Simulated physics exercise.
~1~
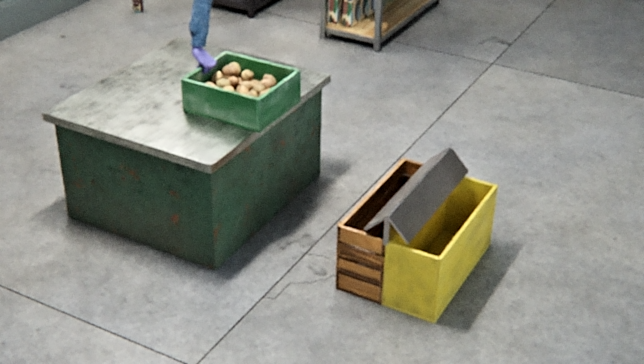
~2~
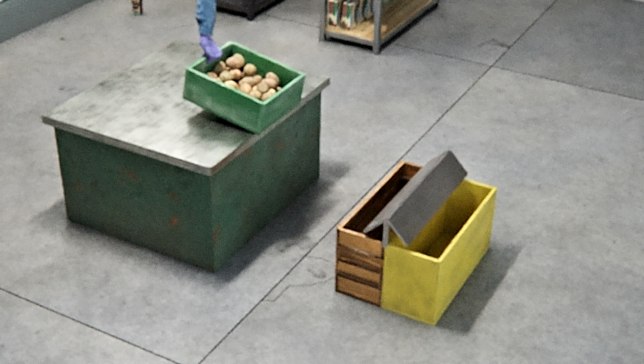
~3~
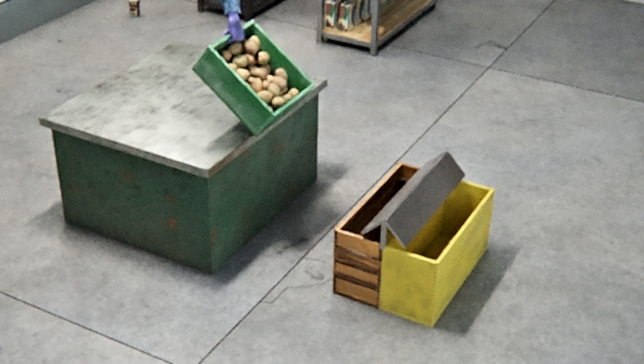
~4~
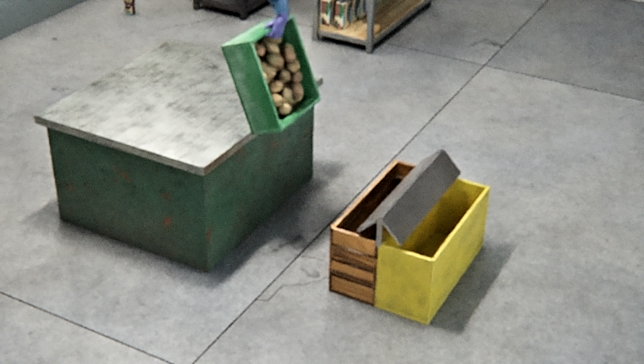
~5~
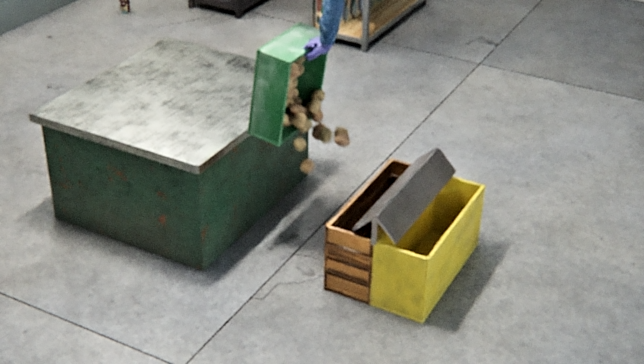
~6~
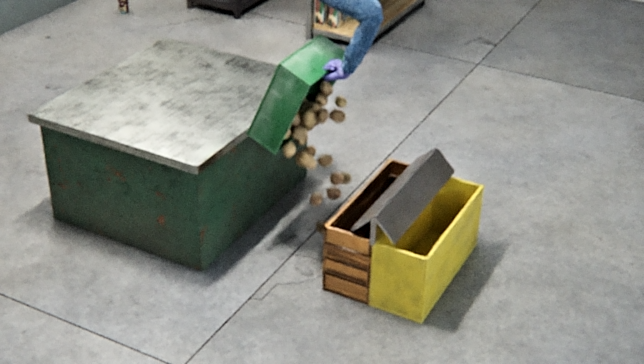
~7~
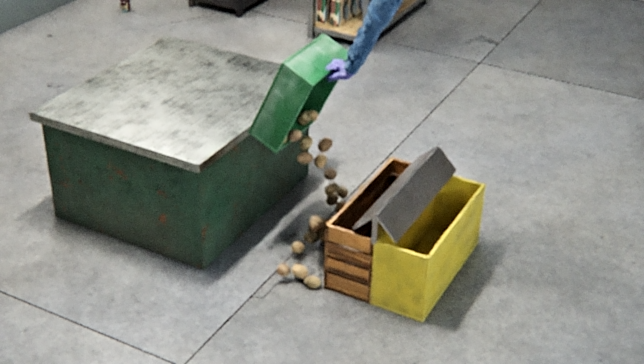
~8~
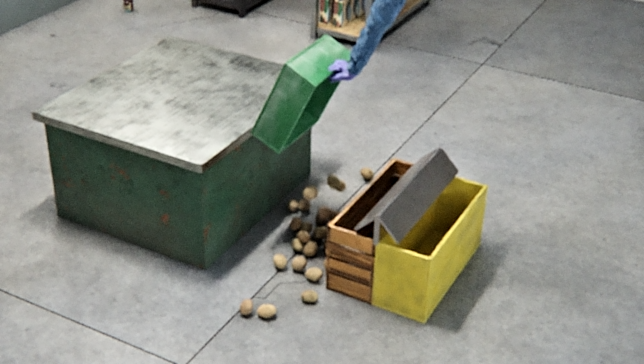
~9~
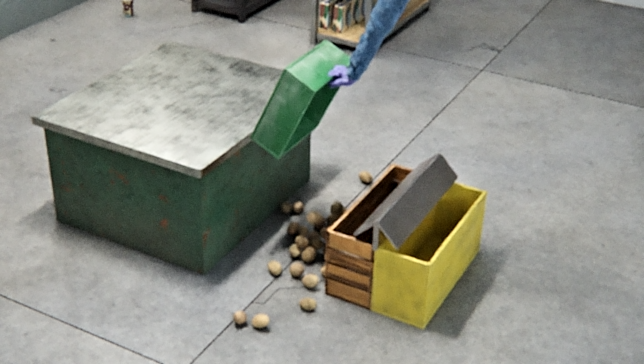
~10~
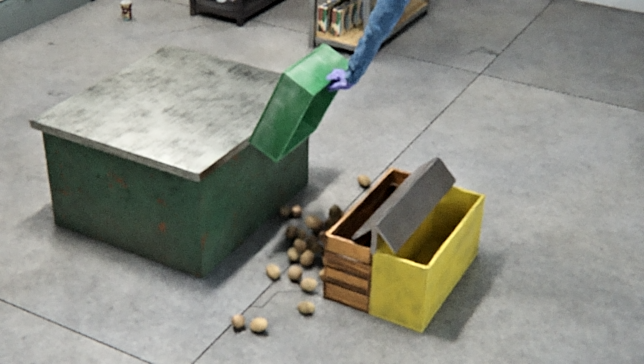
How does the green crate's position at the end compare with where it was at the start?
It starts out resting upright on top of the bench, and by the end it is farther right and slightly lower, held tipped over at the bench's right edge.
A green crate full of brown, potato-like lumps sits on a dark green bench with a grey top, seen from above in a room with a grey concrete floor. To the right stand an empty wooden bin and a yellow tote, with a dark grey ridge over the divide between them. A purple-gloved hand at the end of a blue sleeve tips the crate up and over the bench's right edge. The lumps slide out, tumble down and land in the gap before the wooden bin. At the end the crate hangs tilted and empty, while the lumps lie scattered on the floor and both containers remain empty.
